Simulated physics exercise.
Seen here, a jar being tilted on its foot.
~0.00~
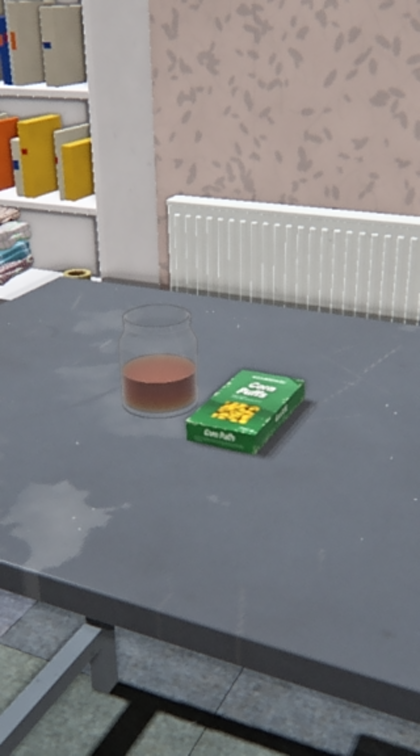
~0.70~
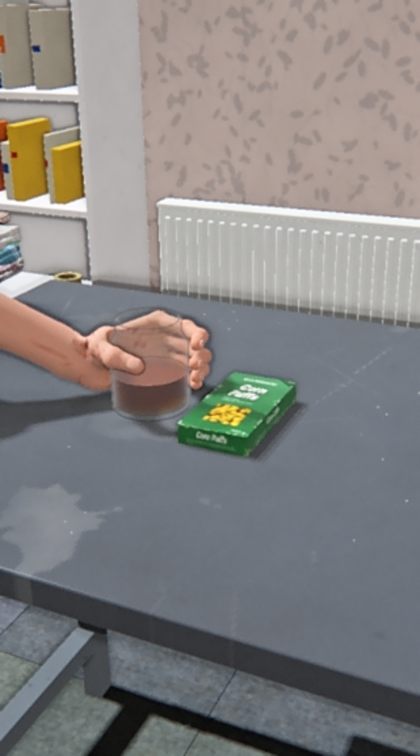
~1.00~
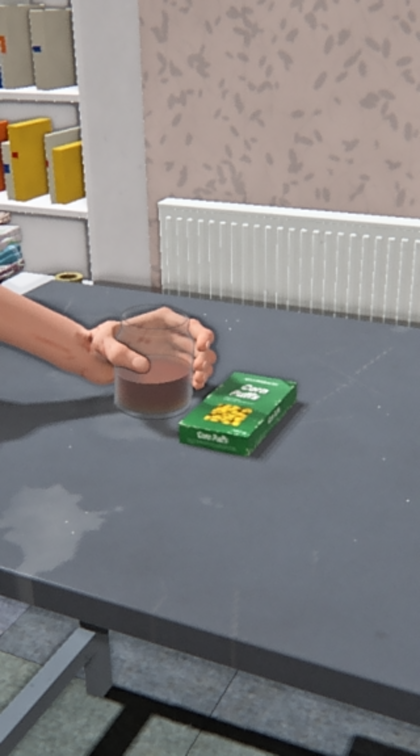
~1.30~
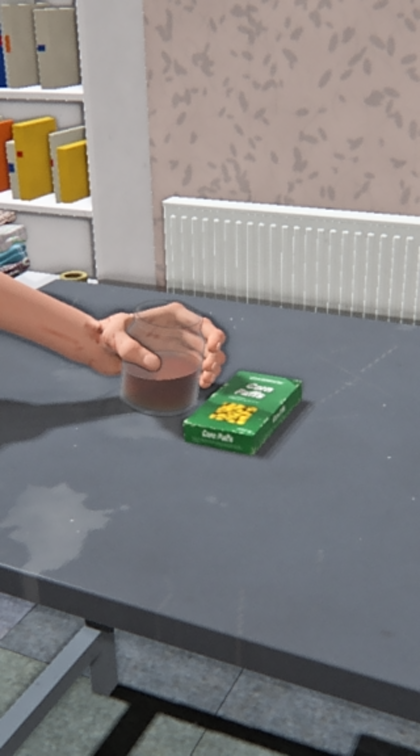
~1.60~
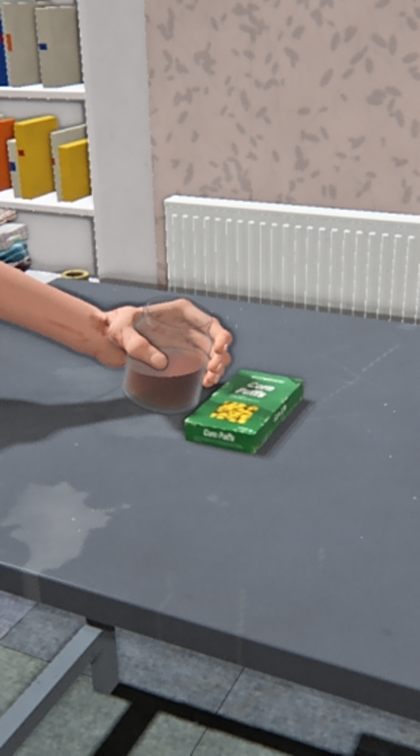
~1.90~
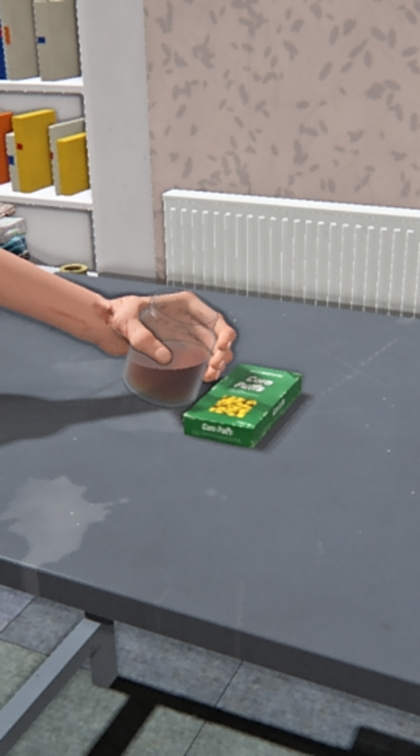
In a room with a pale radiator, a patterned pinkish wall and shelves of binders at the left, a grey tabletop is seen from above at an angle. A clear glass jar partly filled with reddish-brown liquid stands left of a green Corn Puffs packet lying flat. A hand from the left grips the jar and leans its top rightward, towards the packet, while the view shifts slightly.
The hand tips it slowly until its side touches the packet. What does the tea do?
As it turns out, it keeps it all in.
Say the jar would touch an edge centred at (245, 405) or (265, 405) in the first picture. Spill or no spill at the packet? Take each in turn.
In turn: Runs over, runs over.
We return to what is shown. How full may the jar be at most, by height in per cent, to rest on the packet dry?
Near 65 in a hundred.
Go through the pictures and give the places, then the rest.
In the first frame, it stands upright; jar (159, 357) about a third full.
The second frame shows a hand takes hold; jar about a third full, surface at (151, 372); packet (240, 411).
In the third frame, the top moves towards the packet; jar (154, 357) about a third full.
The fourth frame shows on the way over; jar about a third full, surface at (162, 365); packet (246, 410).
In the fifth frame, it is leaning; jar (169, 351) about a third full.
The sixth frame shows tipping on its foot; jar (173, 344) tipped 20°; packet (246, 403).
After 2.5 s, the jar leans by about 30°; nothing has left it.
After 3.1 s, the jar leans by about 40°; nothing has left it.
After 4.5 s, the jar leans by about 45°, against the packet; nothing has left it.
